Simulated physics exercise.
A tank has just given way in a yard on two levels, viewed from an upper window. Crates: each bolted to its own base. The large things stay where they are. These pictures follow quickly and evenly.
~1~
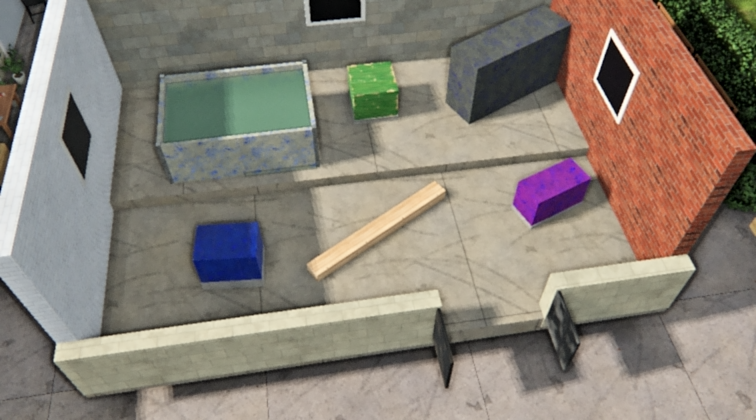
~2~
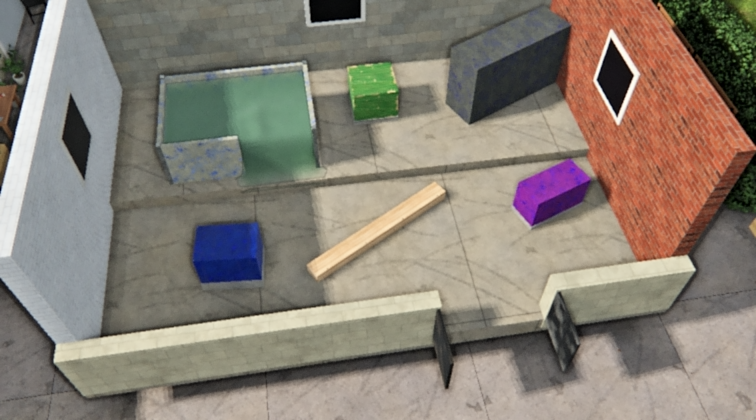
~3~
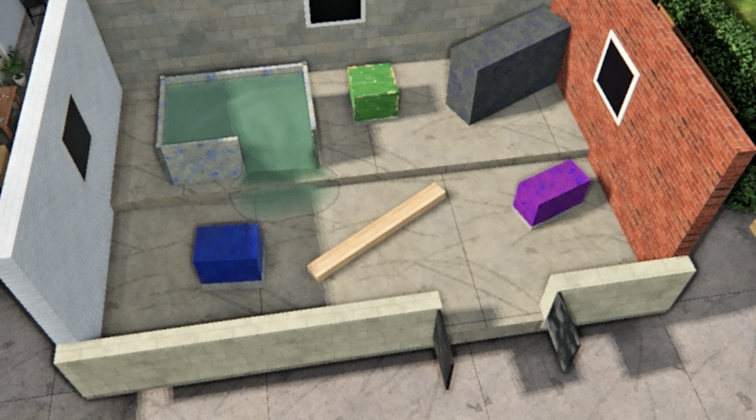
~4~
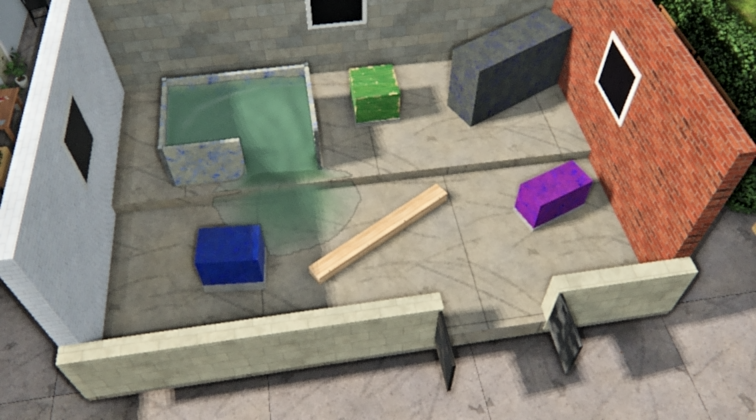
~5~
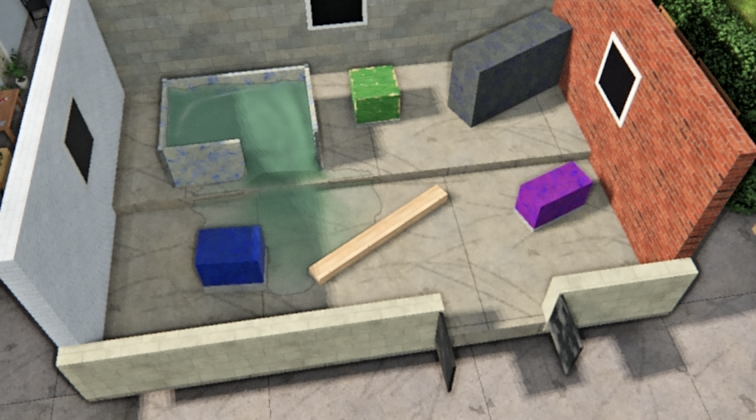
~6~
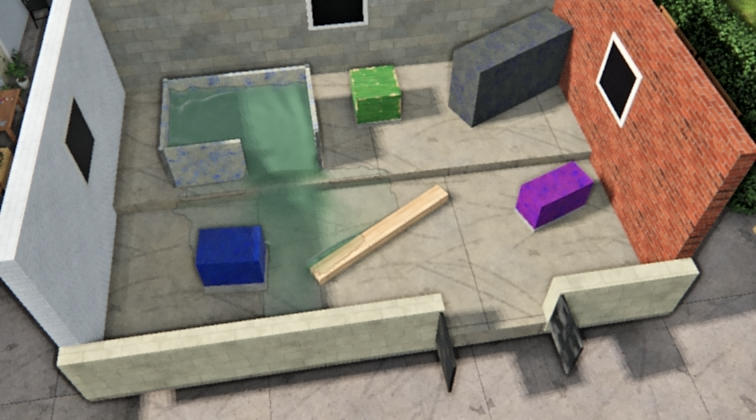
In this clip, a section of a water tank's front gives way in a walled, two-level yard, and greenish water pours through the gap onto the lower level, spreading between a blue block and a wooden beam, which stay still.
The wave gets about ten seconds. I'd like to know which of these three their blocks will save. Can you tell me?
One by one: The green crate has a tall enough plinth; the blue crate has too short a plinth; the purple crate has too short a plinth.
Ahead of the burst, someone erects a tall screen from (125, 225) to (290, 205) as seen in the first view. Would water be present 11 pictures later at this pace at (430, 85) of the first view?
There: Not flooded.
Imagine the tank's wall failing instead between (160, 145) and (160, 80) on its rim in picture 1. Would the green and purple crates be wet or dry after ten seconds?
My reading: Green gets drenched, purple gets drenched.
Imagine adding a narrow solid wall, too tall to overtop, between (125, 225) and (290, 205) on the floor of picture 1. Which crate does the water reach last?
Green crate.
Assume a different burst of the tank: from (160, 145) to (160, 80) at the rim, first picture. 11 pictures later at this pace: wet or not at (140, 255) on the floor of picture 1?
Honestly, it looks soaked to me.
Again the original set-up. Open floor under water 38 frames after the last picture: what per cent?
Near 60 in a hundred.
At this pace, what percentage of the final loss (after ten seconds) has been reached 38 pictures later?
Estimate: Some 40 %.
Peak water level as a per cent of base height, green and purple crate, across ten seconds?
Taking them in the order asked, 0 percent and 250 percent.
A moment on, water covers 25 % of the floor; the green crate not reached, the blue crate water round its plinth, the purple crate not reached.
Next, water covers 45 % of the floor; the green crate not reached, the blue crate water round its plinth, the purple crate not reached.
Then, water covers 55 % of the floor; the green crate not reached, the blue crate water round its plinth, the purple crate water round its plinth.
Later, water covers 60 % of the floor; the green crate not reached, the blue crate water round its plinth, the purple crate water round its plinth.
In the end, water covers 60 % of the floor; the green crate stayed above the water, the blue crate was topped, the purple crate was topped.
